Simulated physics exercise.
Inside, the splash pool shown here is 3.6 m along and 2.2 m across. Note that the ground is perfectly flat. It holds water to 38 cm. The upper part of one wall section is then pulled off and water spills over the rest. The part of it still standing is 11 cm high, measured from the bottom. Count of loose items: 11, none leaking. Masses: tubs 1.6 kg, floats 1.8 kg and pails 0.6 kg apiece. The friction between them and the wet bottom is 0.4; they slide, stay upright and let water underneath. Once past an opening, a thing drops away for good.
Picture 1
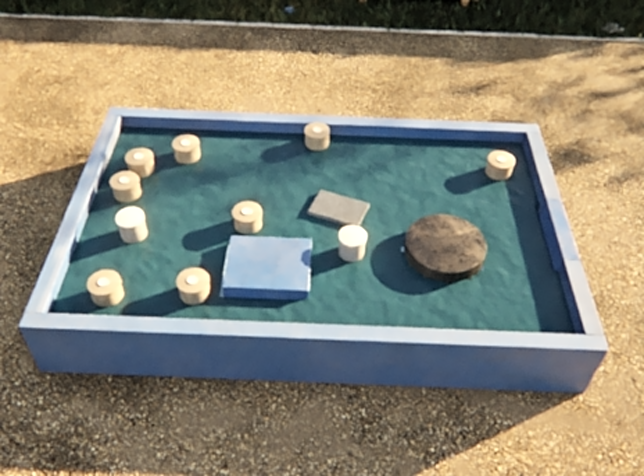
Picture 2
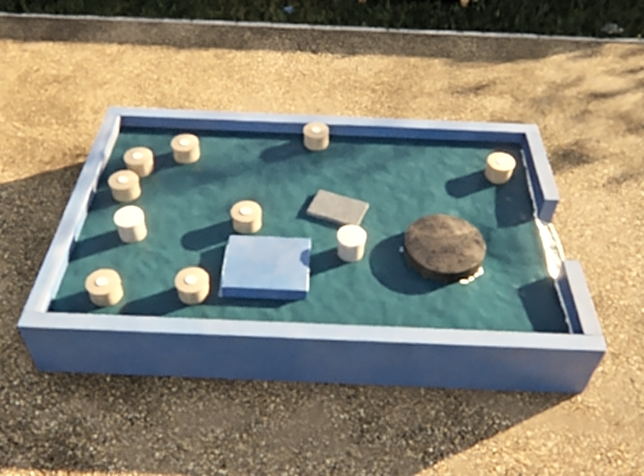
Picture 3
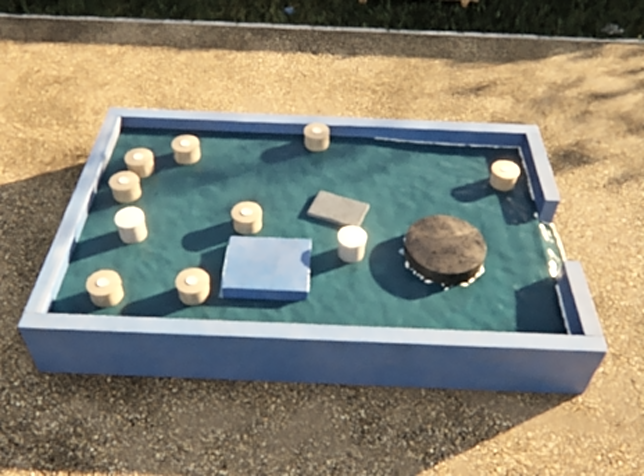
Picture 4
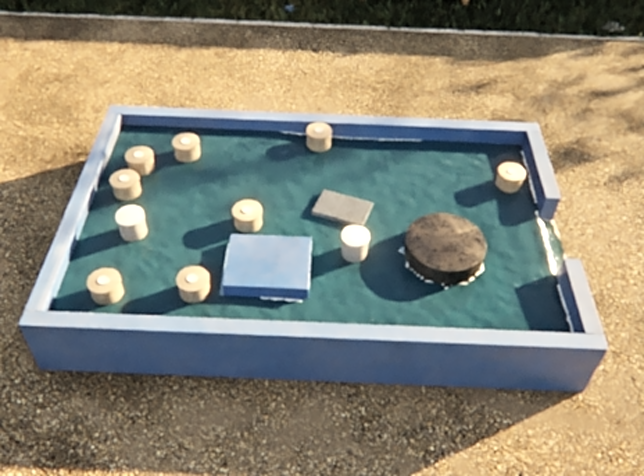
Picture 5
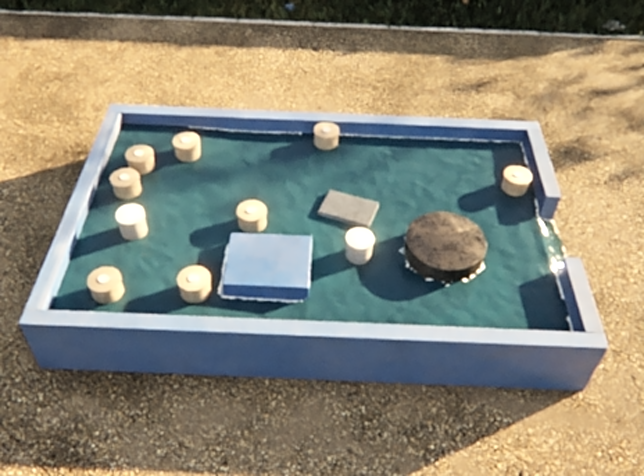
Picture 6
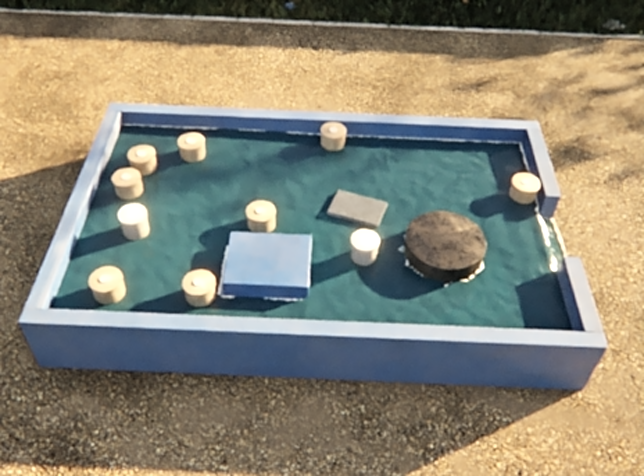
The footage shows a blue-walled splash pool holding small round objects, a blue block and a dark round mass; a section of the right wall drops away, then the upper-right object drifts slightly rightward, followed by several others.
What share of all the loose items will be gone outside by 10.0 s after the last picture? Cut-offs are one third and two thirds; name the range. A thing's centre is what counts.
Looks like it stays below a third.
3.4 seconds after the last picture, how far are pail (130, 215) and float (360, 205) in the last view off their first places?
In turn they sit 10 cm and 50 cm away.
Then, 0.8 s after the last picture 0 of 11 are out; 11 afloat.
Then, 3.4 s after the last picture 1 of 11 are out; 10 afloat.
Then, 6.0 s after the last picture 1 of 11 are out; 10 afloat.
Then, 10.0 s after the last picture 1 of 11 are out; 10 afloat.
